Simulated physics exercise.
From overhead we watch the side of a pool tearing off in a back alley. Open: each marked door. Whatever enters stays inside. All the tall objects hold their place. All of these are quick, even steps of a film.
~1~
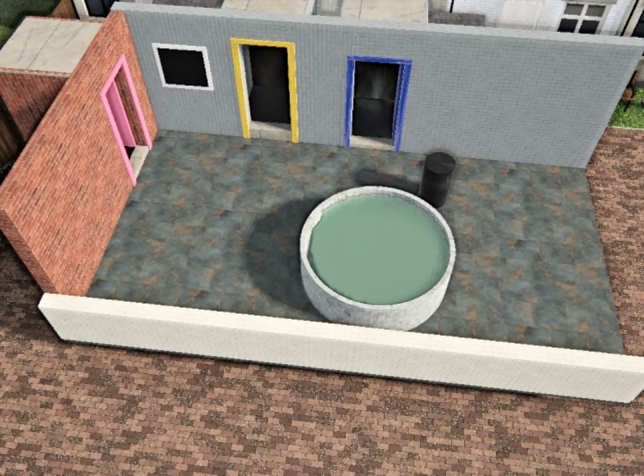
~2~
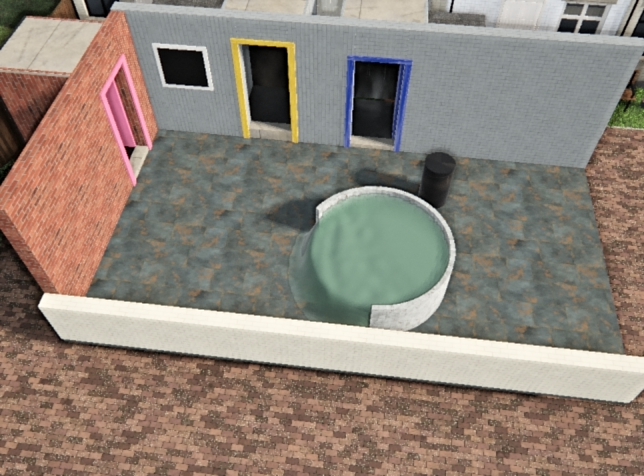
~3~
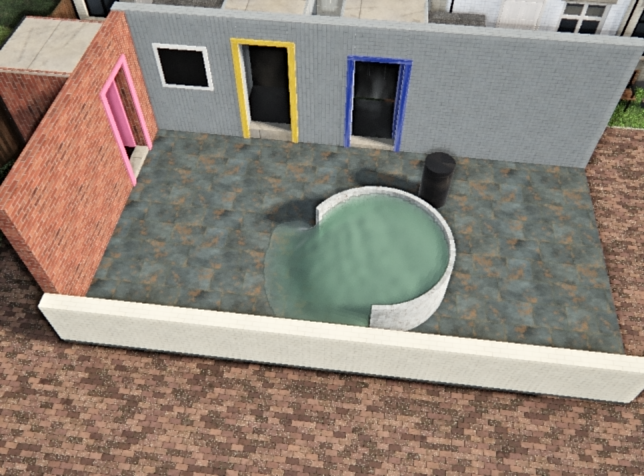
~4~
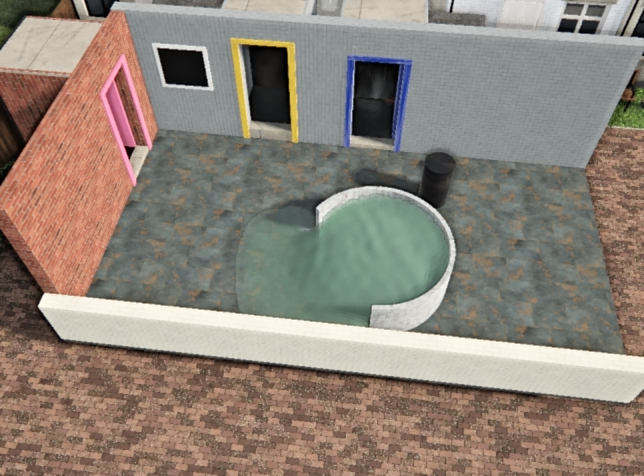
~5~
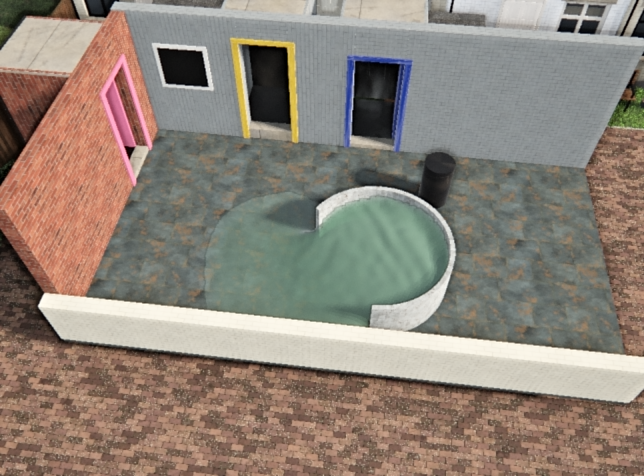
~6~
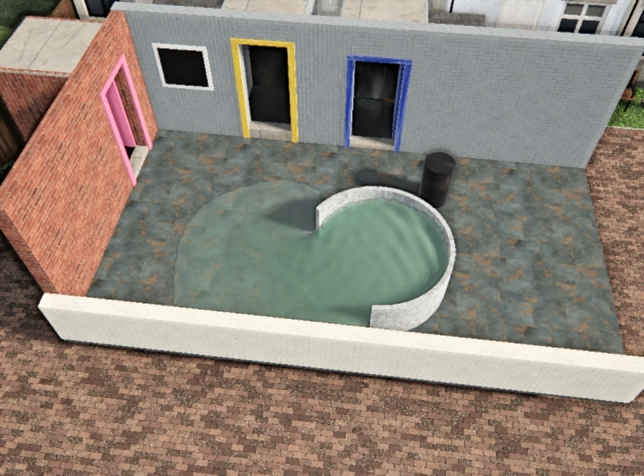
A round, pale-walled pool of green water stands in a walled back alley yard, seen from high above by a still camera. Behind it, a grey wall holds a white-framed window, a yellow doorway and a blue doorway, with a dark barrel nearby and a pink-framed opening in the brick wall at left. The pool's left side opens, and water pours out, spreading leftward across the mottled paving in a widening, rounded sheet.
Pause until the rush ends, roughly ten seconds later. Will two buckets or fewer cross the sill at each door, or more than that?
Result: Blue door: Two buckets at most; pink door: Over two buckets; yellow door: Two buckets at most.
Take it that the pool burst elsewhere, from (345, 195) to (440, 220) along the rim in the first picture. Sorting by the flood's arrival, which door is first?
It's the door marked blue.
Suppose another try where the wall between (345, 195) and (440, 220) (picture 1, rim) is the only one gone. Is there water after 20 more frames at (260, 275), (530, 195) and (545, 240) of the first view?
Taken one by one: Unaffected, then sodden, then sodden.
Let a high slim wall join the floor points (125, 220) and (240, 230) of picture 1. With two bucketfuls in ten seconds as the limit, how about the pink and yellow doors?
The way I see it, the pink door misses the amount while the yellow door misses the amount.
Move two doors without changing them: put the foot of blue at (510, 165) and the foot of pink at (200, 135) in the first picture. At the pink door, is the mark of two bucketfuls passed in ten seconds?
Note - pink door: Beyond the mark.
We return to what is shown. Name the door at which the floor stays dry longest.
Last in line is the one in blue.
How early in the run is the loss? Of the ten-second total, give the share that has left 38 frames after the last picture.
Some 25 per cent.
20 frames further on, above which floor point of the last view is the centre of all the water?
Near pixel (233, 246).
A moment on, water covers 45 % of the floor; the blue door not reached, the pink door not reached, the yellow door not reached.
Next, water covers 50 % of the floor; the blue door not reached, the pink door wet at the sill, nothing in, the yellow door wet at the sill, nothing in.
Then, water covers 55 % of the floor; the blue door not reached, the pink door under two buckets in, the yellow door wet at the sill, nothing in.
Later, water covers 85 % of the floor; the blue door wet at the sill, nothing in, the pink door over two buckets in, the yellow door wet at the sill, nothing in.
In the end, water covers 95 % of the floor; the blue door wet at the sill, nothing in, the pink door over two buckets in, the yellow door wet at the sill, nothing in.
